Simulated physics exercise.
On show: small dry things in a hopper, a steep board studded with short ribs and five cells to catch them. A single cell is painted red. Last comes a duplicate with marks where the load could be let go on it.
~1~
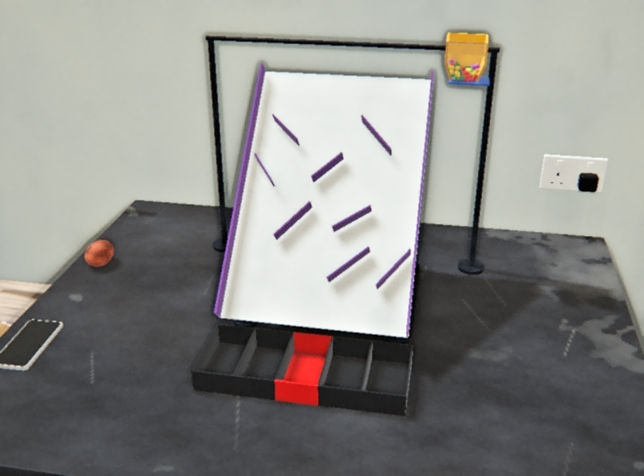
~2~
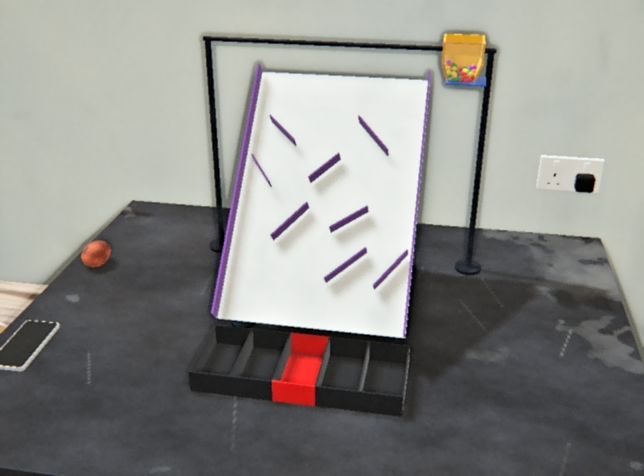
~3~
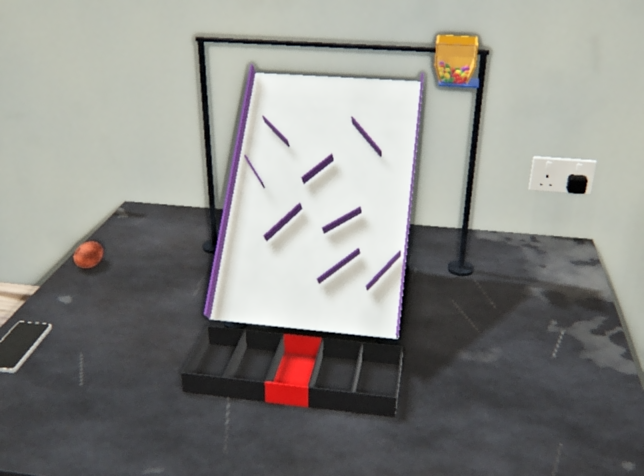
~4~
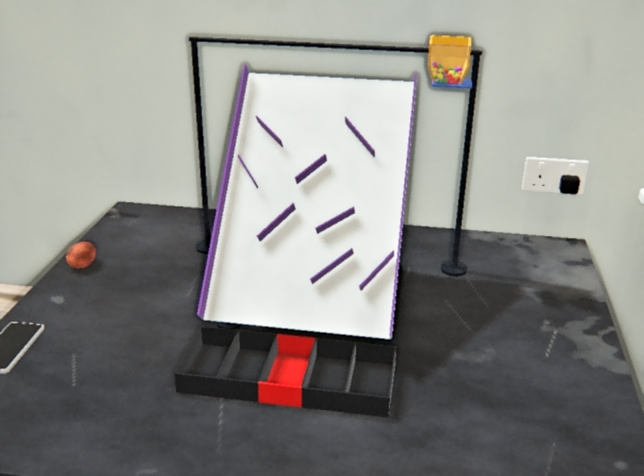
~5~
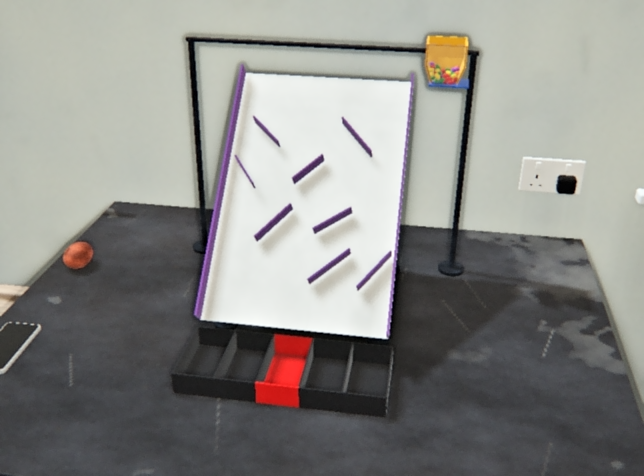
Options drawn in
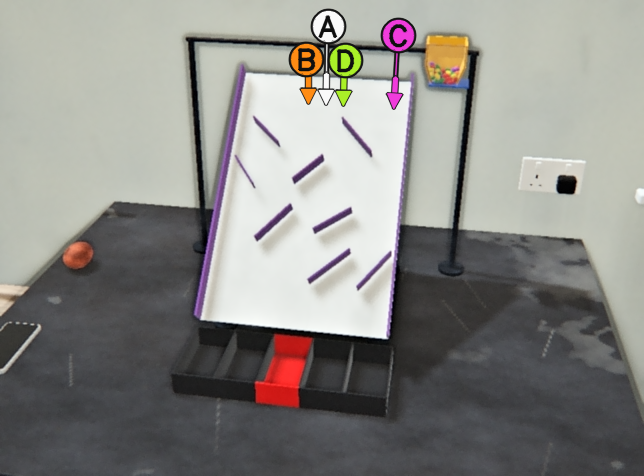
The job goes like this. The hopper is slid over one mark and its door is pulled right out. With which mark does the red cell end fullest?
Use mark C.
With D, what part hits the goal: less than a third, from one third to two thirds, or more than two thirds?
It is less than a third.
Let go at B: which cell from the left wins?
The first from the left.
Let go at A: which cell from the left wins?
The first.
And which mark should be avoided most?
That would be B.
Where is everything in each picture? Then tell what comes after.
In the first frame, hopper (467, 73), jelly beans, door shut.
In the second frame, ribs (270, 115) to (294, 139), (359, 115) to (388, 149), (252, 154) to (269, 181).
In the third frame, ribs (301, 178) to (332, 154), (263, 236) to (300, 203), (322, 228) to (361, 207).
In the fourth frame, ribs (310, 280) to (353, 248), (360, 287) to (394, 250).
In the fifth frame, red cell (277, 393), number 3 of 5 from the left.
On the marked copy, mark A meets the board at (326, 99); mark B meets the board at (308, 98); mark C meets the board at (394, 103); mark D meets the board at (343, 100).
With A, about a tenth in the red cell, the larger part in other cells, just a few held on the board.
With B, not one piece in the red cell, almost all in other cells.
With C, roughly a third in the red cell, roughly half in other cells, about a tenth held on the board.
With D, about a tenth in the red cell, the larger part in other cells, just a few held on the board, just a few outside the box.
